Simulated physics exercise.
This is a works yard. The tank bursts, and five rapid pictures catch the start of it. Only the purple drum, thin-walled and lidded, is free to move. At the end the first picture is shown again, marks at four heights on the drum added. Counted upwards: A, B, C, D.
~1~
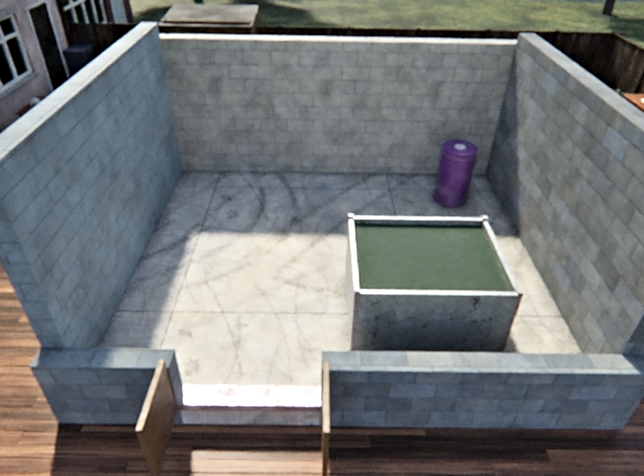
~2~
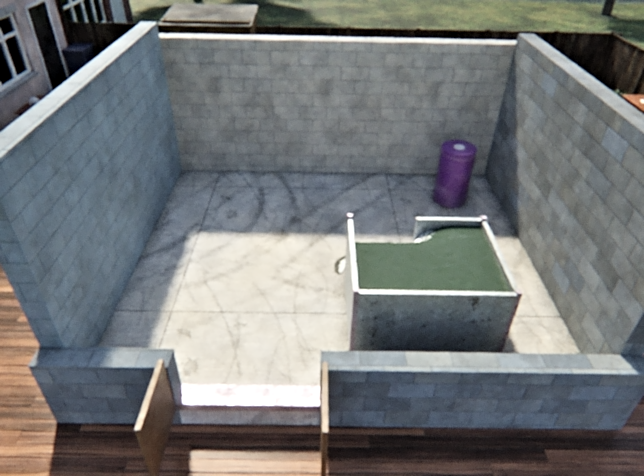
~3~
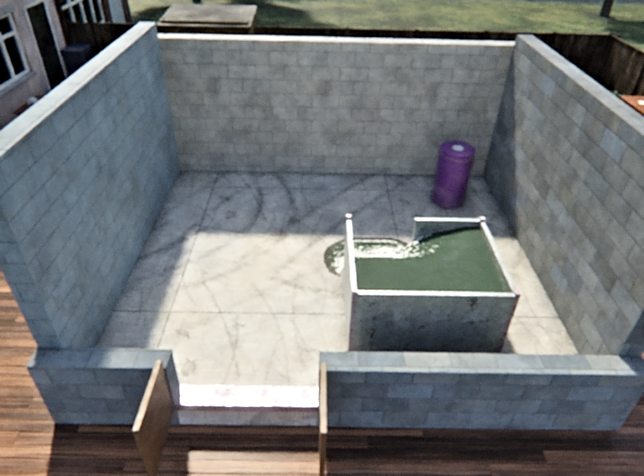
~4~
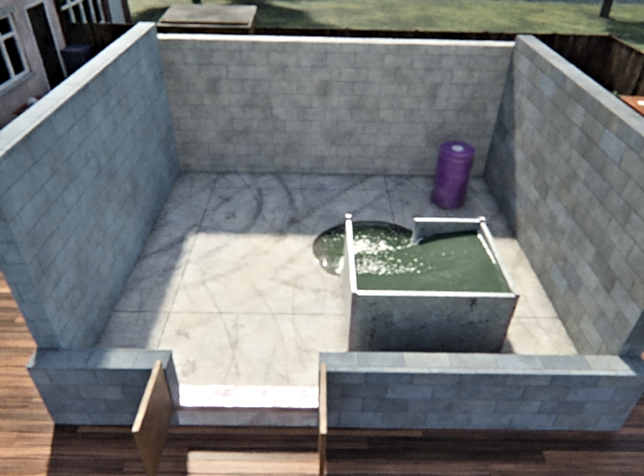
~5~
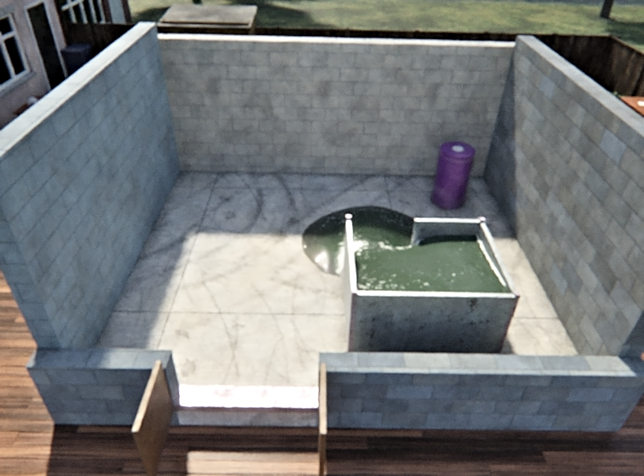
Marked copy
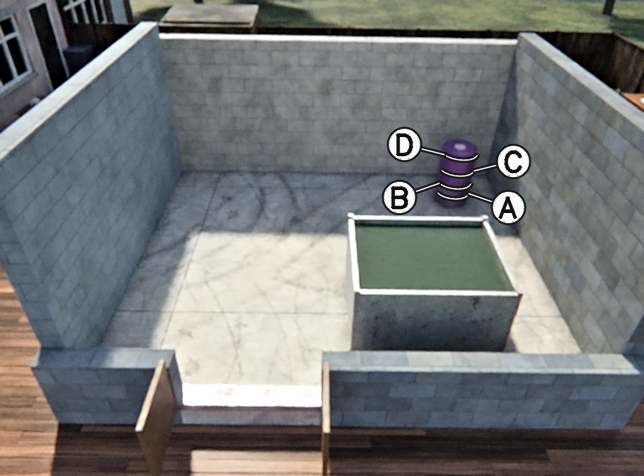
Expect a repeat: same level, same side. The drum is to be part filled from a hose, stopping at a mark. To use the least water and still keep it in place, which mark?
A.
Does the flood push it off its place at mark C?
No, that is safe.
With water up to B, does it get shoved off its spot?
No, not at all.
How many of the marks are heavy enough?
All four.
On the marked copy, A at (455, 199); B at (457, 189); C at (460, 176); D at (463, 160); from the bottom up A, B, C, D.
If A is chosen, it does not move.
If B is chosen, it does not move.
If C is chosen, it does not move.
If D is chosen, it does not move.
